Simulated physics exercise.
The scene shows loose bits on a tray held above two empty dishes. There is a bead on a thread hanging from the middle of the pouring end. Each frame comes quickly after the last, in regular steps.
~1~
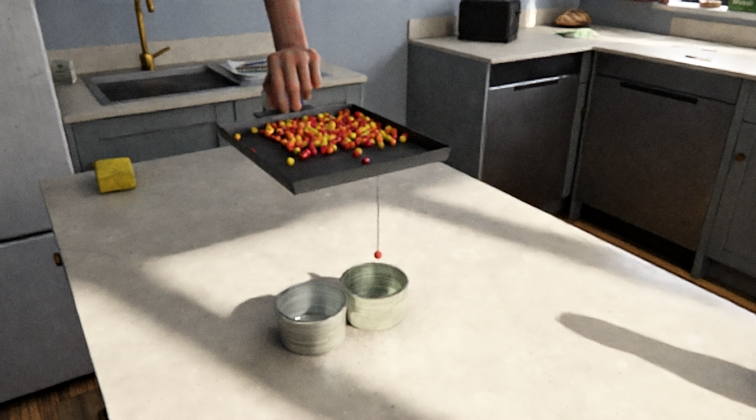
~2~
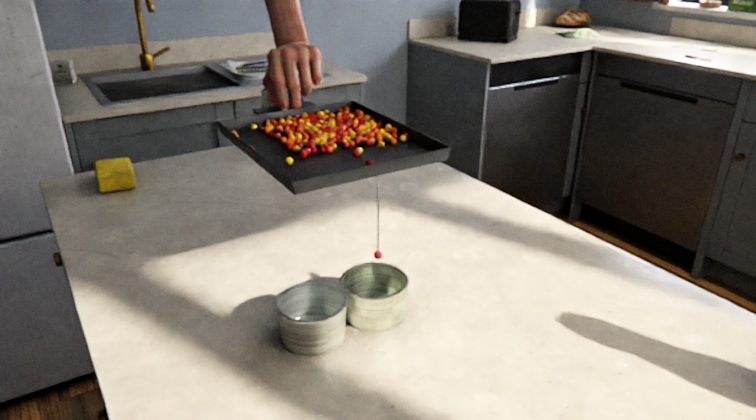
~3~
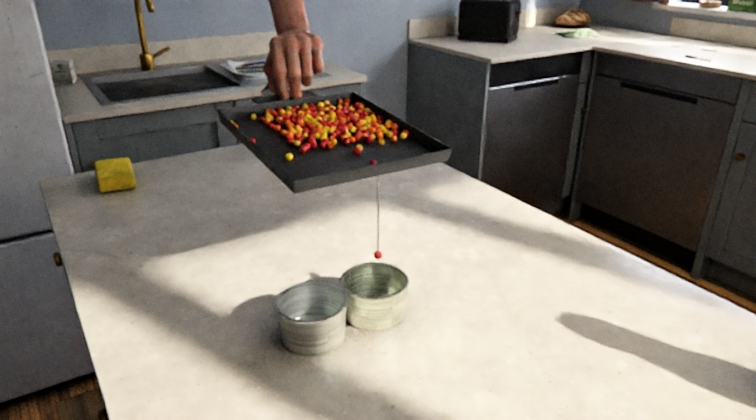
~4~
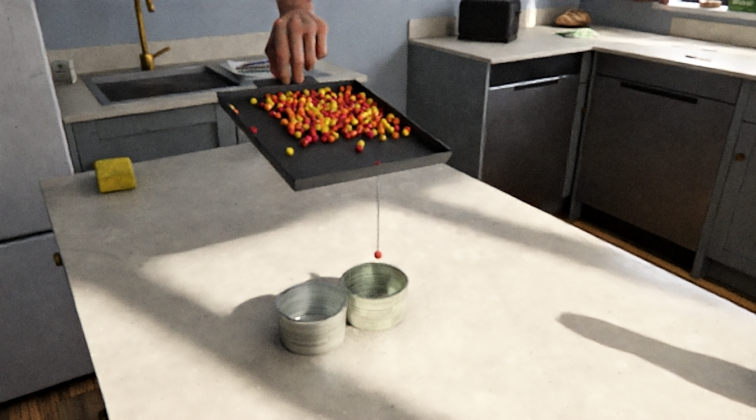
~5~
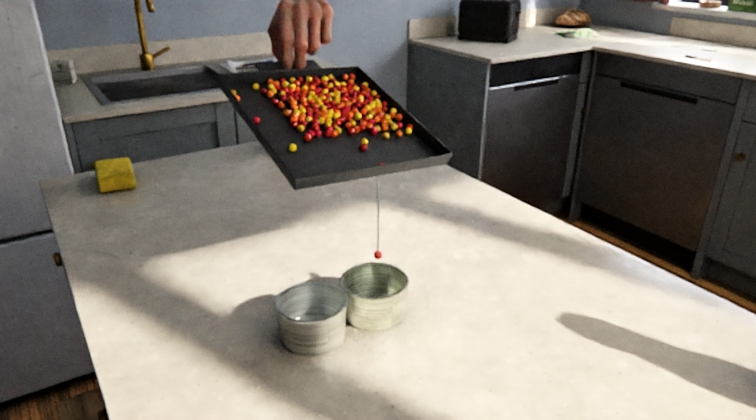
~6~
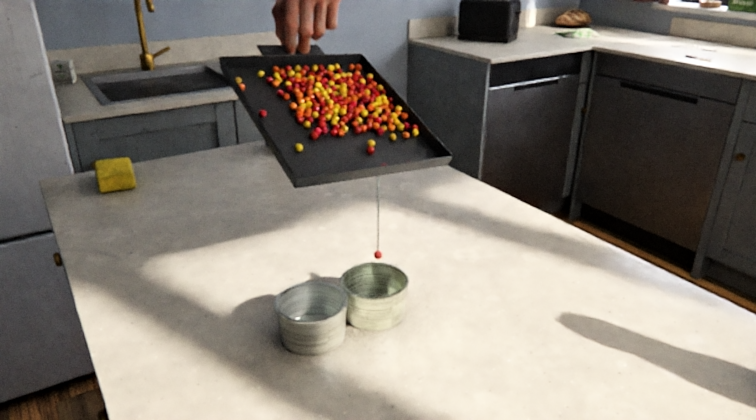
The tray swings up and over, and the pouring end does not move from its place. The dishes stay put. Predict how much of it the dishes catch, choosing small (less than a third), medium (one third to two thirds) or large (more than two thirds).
The catch is small, less than a third.
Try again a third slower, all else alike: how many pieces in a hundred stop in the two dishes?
Around 10 in every hundred.
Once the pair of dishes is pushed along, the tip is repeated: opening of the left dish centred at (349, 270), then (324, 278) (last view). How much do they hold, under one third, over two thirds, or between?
Position 1 - under a third; position 2 - under a third.
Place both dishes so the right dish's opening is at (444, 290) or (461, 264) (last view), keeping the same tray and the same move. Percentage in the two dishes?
Around 20 and then 70 per cent.
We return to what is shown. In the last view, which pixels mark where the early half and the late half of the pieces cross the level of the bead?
Initially about (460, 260); subsequently about (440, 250).
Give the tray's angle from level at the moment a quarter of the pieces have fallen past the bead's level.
At about 70°.
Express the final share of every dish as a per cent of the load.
Share at the end - left dish ~ 0 %, right dish ~ 10 %.
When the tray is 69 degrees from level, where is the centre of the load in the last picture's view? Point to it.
I'd put the middle close to (428, 179).
Just after the last frame, tray tipped steeply; roughly half on the tray; roughly a quarter outside both; roughly a quarter in the air.
A moment on, tray tipped past a quarter turn; just a few on the tray; about a tenth in the right dish; the larger part outside both; about a tenth in the air.
Further on, tray tipped past a quarter turn; about a tenth in the right dish; almost all outside both.
When it is over, tray tipped past a quarter turn; not one in the left dish; about a tenth in the right dish; almost all outside both.
